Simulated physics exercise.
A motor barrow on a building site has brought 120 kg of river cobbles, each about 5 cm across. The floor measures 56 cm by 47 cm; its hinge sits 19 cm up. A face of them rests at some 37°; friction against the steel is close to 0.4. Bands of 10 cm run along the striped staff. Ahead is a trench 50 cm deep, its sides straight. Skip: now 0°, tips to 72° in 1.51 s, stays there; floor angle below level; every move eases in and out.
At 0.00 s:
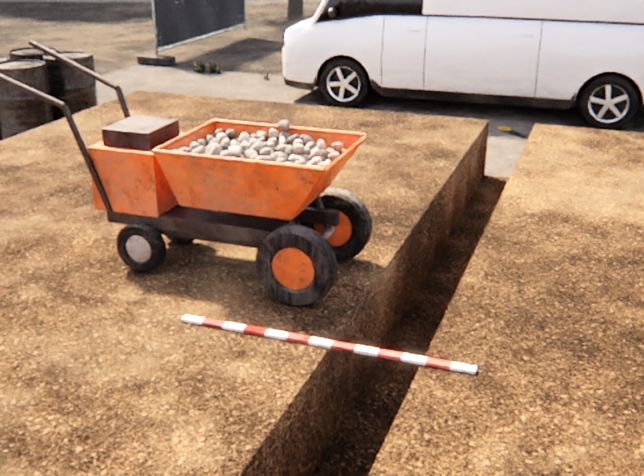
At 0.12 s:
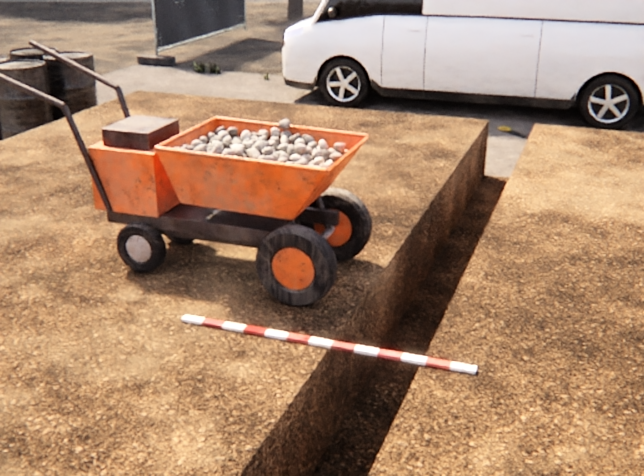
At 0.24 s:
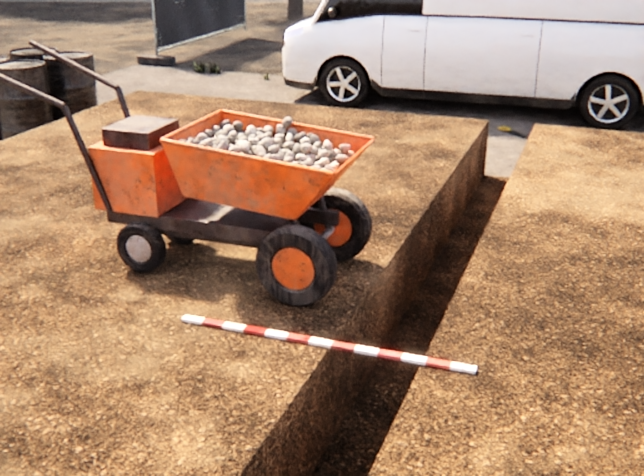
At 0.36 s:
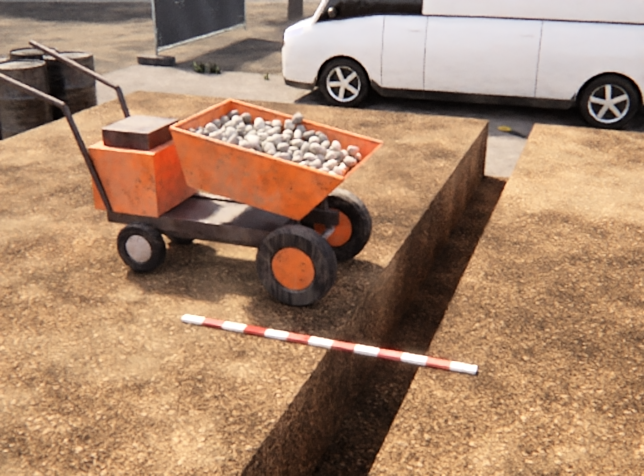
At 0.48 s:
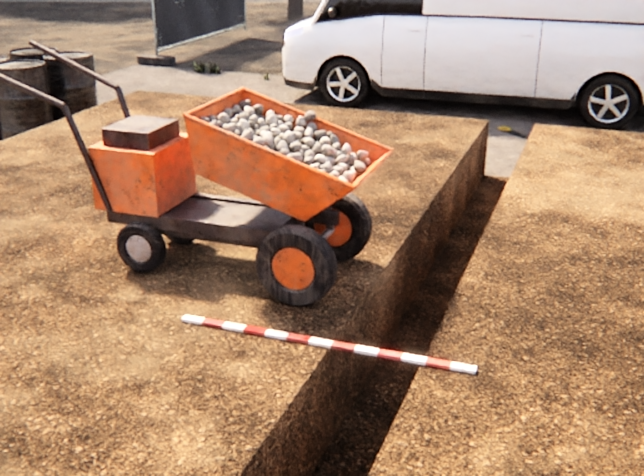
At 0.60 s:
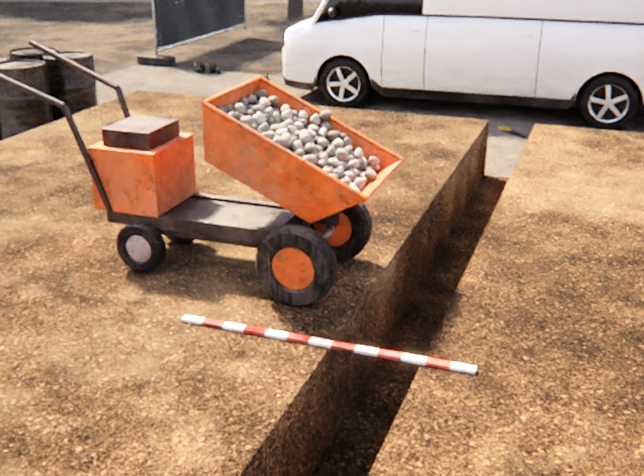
A small orange motor barrow loaded with pale grey river cobbles stands on brown, gritty ground at a building site, seen from slightly above. A straight-sided trench runs to its right, with a red-and-white staff lying across it in front, a white van behind and dark barrels at left. The skip tilts slowly, then more steeply, its rear rising and front dipping rightward with the stones, while the wheels and view stay still.
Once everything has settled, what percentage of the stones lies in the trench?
I would say 57 percent.
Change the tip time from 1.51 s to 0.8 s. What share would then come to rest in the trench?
In that case some 45 per cent.
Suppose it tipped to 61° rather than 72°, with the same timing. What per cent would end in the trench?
Close to 50 per cent then.
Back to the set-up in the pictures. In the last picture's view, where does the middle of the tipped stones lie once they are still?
I'd point somewhere around (440, 371).
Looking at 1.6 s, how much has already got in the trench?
Close to 15 per cent at that time.
After 1.1 s the floor is at 61°; 100 % in the skip; the foremost stones are at (416, 228).
After 1.6 s the floor is at 72°; 58 % in the skip, 16 % in the trench, 27 % past the trench; the foremost stones are at (533, 305).
After 2.0 s the floor is at 72°; 27 % in the skip, 30 % in the trench, 43 % past the trench; the foremost stones are at (627, 325).
After 3.9 s the floor is at 72°; 0 % in the skip, 57 % in the trench, 43 % past the trench; the foremost stones are past the picture's edge.
